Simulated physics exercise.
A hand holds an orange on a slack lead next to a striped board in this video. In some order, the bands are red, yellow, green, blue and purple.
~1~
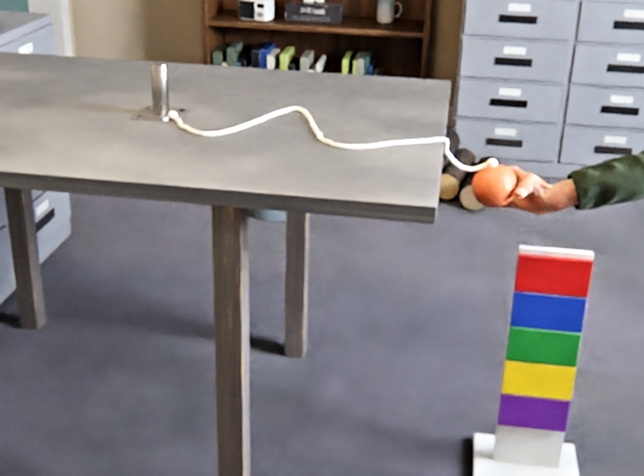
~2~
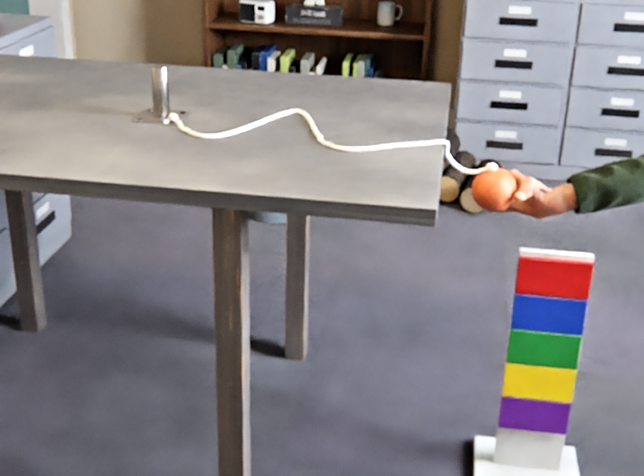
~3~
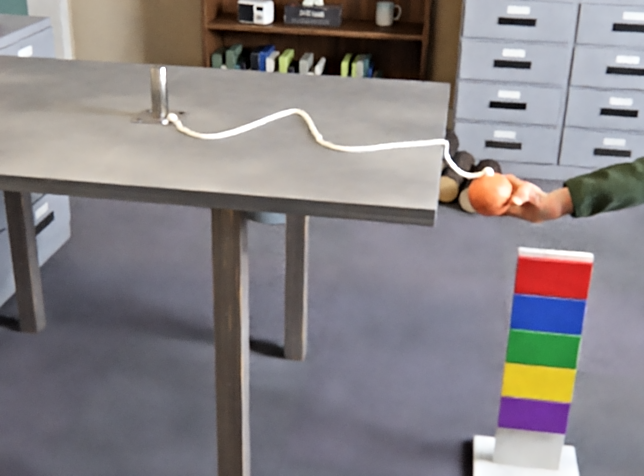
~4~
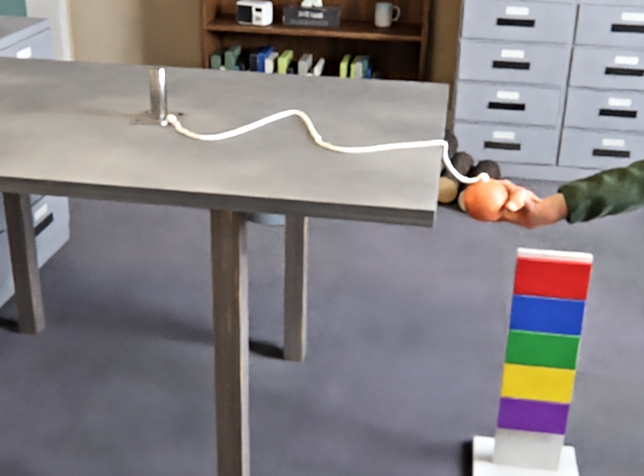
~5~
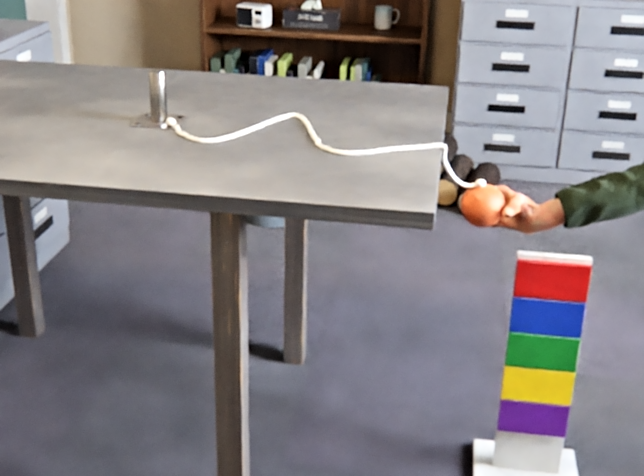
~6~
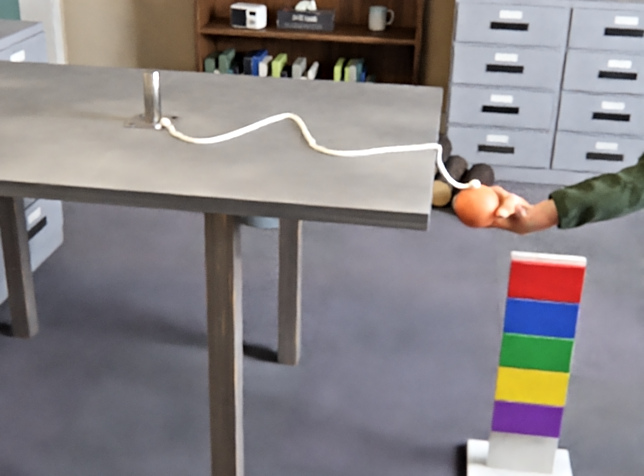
At first, a hand at the right holds an orange ball just beyond a grey table's edge, tied to a slack white cord that winds back to a metal post, near a stand with coloured bands. The hand then lowers the ball slightly and draws it a little left, still gripping it.
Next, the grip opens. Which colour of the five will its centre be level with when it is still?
Its centre will be level with yellow.
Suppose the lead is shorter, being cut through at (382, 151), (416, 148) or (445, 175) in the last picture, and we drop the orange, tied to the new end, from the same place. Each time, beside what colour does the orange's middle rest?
Red; blue; green.
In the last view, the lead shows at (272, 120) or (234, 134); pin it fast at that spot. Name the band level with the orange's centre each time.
Results, in sequence: Blue / green.
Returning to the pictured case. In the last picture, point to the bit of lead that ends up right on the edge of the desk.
That spot is near (307, 136).
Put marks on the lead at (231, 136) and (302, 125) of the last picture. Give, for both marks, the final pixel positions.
Near (277, 131) and (401, 142).
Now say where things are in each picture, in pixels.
The first frame shows orange (494, 186); red (554, 277); blue (548, 313); green (543, 348); yellow (538, 381); purple (534, 414).
The second frame shows orange (494, 190); lead through (183, 130) (252, 126) (307, 116) (325, 144) (411, 145).
The third frame shows orange (490, 194).
The fourth frame shows orange (485, 200); lead through (181, 131) (250, 127) (305, 117) (323, 145) (409, 146).
The fifth frame shows orange (483, 206).
The sixth frame shows orange (477, 206); lead through (175, 135) (244, 131) (299, 121) (317, 148) (403, 149).
A little later, orange near (387, 355); level with yellow.
Next, orange near (441, 376); level with yellow.
When it is over, orange near (415, 374); level with yellow. Its centre hangs level with the yellow band.
